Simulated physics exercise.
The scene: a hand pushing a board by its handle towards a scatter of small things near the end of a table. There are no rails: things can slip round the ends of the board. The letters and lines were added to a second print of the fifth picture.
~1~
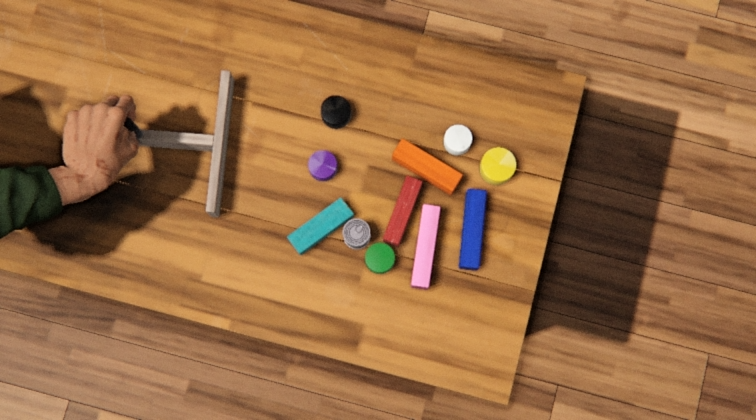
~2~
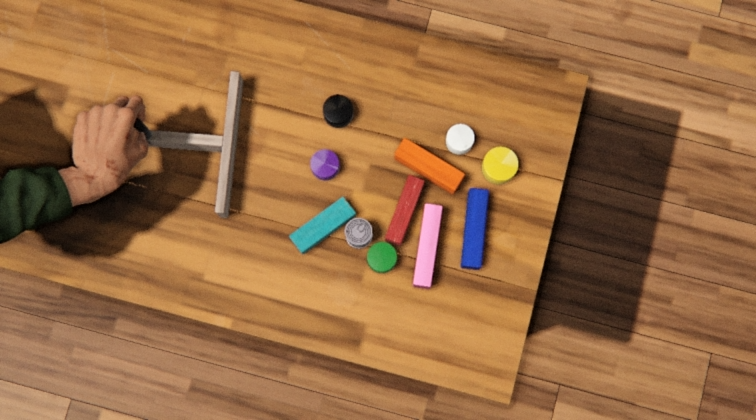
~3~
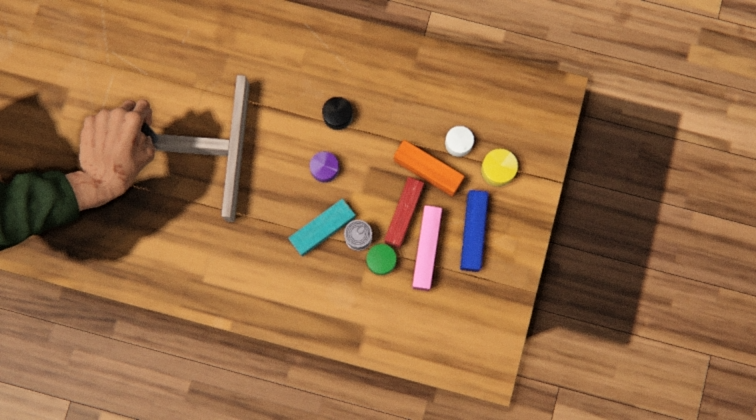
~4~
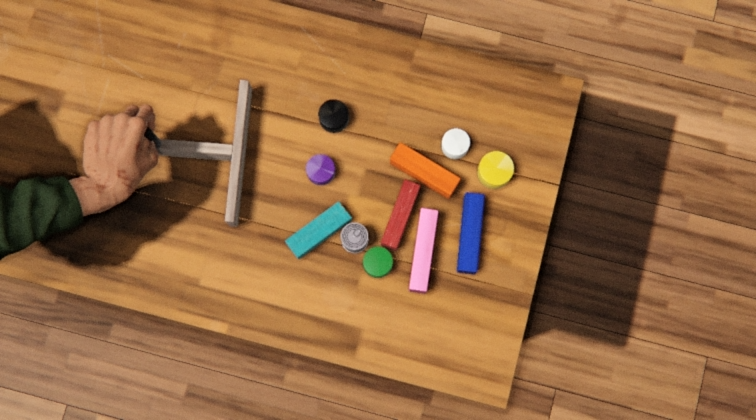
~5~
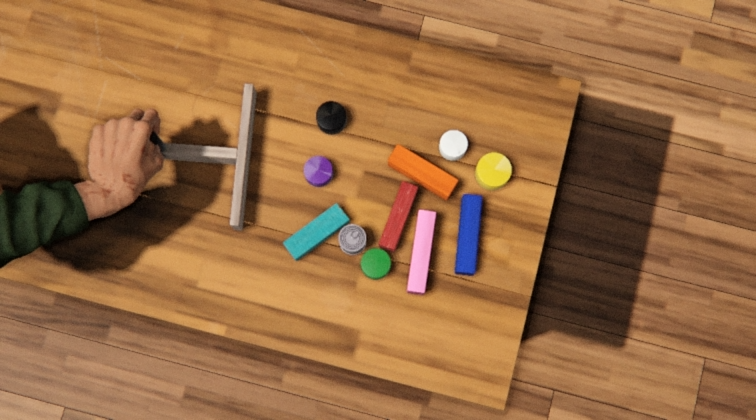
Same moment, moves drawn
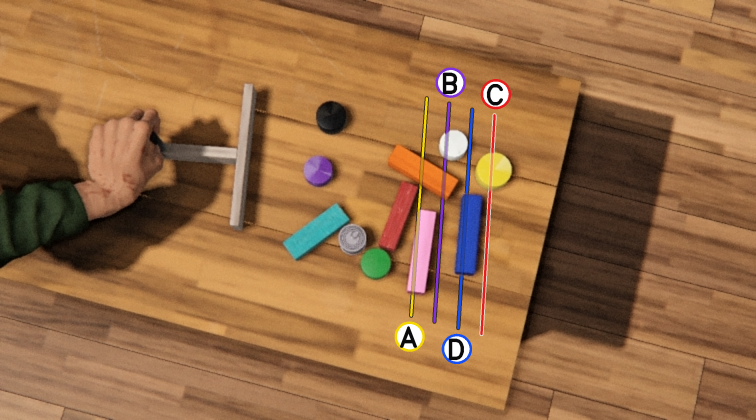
A hand in a green sleeve pushes a T-shaped board by its handle to the right across a wooden table, toward a scatter of colourful sticks and small round tins. The board advances a short way, then creeps more slowly, still short of the purple and black tins, and the scattered pieces stay in place on the tabletop.
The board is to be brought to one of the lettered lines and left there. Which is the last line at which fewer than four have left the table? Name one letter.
C is the last line within the limit.
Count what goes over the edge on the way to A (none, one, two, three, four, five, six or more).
In all, none.
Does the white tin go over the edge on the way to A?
By then, no.
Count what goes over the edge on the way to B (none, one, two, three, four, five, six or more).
In all, none.
On the copy, A at (419, 205); B at (442, 211); C at (488, 223); D at (465, 217).
On C. First, board (329, 176); black tin (356, 121); green tin (379, 266).
Then, board (418, 199); blue stick (501, 231); pink stick (495, 257).
Finally, board (487, 217); blue stick (548, 227); pink stick (542, 247); none fallen.
By contrast, A is within the limit but short; B is within the limit but short; D is within the limit but short.
